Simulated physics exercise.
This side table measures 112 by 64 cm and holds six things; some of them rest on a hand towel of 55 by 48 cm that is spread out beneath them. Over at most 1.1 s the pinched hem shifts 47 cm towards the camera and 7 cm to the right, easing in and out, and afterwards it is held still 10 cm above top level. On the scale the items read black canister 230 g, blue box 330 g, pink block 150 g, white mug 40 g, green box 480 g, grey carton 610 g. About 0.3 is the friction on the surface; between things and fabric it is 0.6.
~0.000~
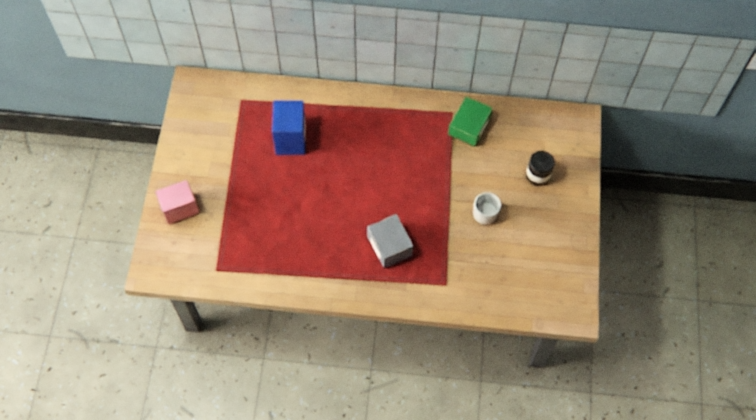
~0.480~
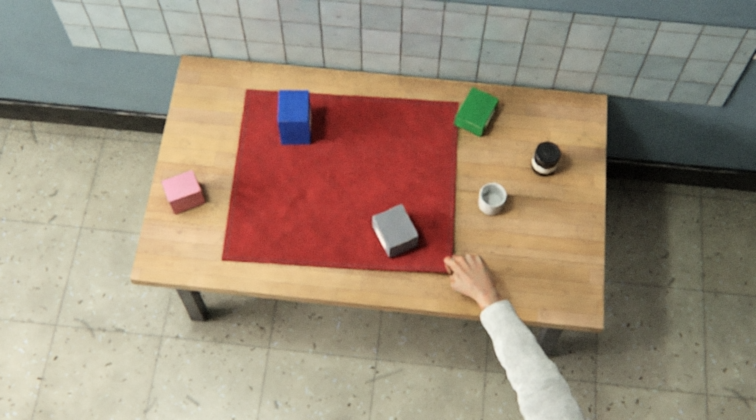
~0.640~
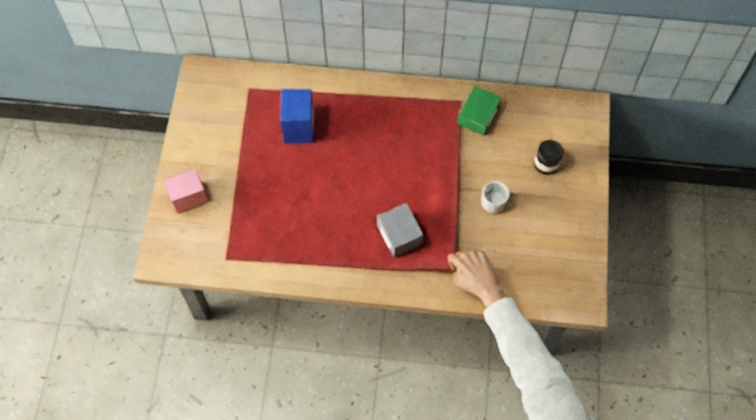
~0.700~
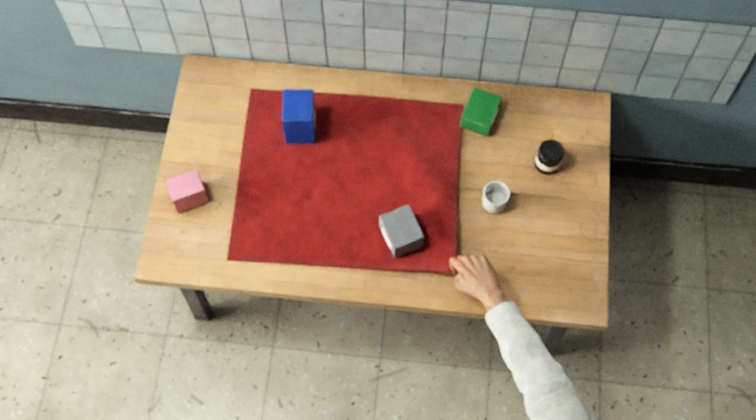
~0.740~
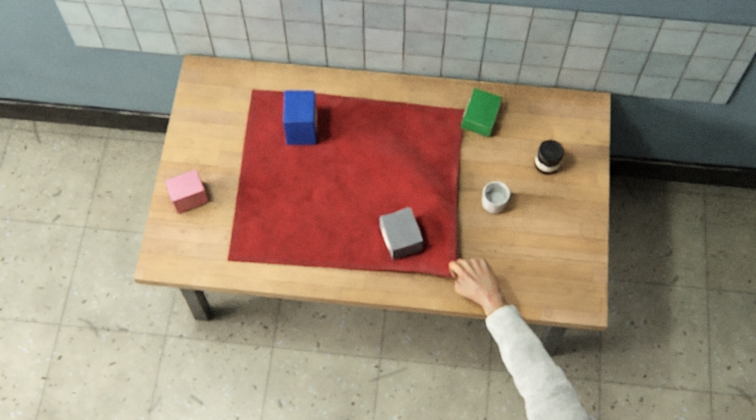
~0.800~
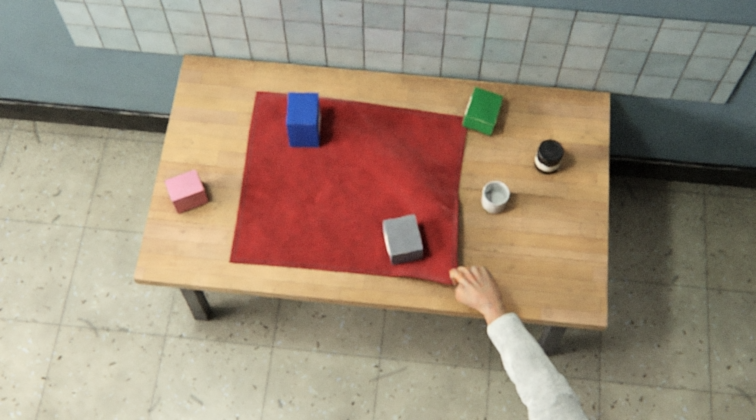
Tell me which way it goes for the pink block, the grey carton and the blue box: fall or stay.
Outcome: Pink block: Stays; grey carton: Leaves; blue box: Leaves.
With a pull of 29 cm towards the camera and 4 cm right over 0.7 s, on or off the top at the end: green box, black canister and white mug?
Outcome: Green box is still there; black canister is still there; white mug is still there.
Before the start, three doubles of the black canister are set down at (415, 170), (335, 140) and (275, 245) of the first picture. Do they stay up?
Taking them one by one: Is lost, then is lost, then is lost.
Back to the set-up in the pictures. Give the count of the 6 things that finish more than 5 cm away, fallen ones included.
Tally: 2.
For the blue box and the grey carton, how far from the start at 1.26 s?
Shift - blue box 30 cm, grey carton 30 cm.
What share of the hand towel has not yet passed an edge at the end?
Roughly 0% of it.
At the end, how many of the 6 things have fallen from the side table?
All told, 2.
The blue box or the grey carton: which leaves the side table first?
The grey one goes first.
By 1.0 s, 90 % of the hand towel is still over the top; grey carton 16 cm off its start, blue box 15 cm off its start, green box 2 cm off its start.
By 1.3 s, 65 % of the hand towel is still over the top; blue box 30 cm off its start, grey carton 30 cm off its start, white mug 2 cm off its start.
By 1.5 s, 25 % of the hand towel is still over the top; blue box 57 cm off its start at (427, 290), grey carton over the edge, white mug 2 cm off its start at (502, 198).
By 1.7 s, 0 % of the hand towel is still over the top; blue box over the edge, grey carton over the edge, white mug 2 cm off its start.
By 3.3 s, 0 % of the hand towel is still over the top; blue box over the edge, grey carton over the edge, pink block 0 cm off its start at (184, 185), white mug 2 cm off its start at (502, 198).
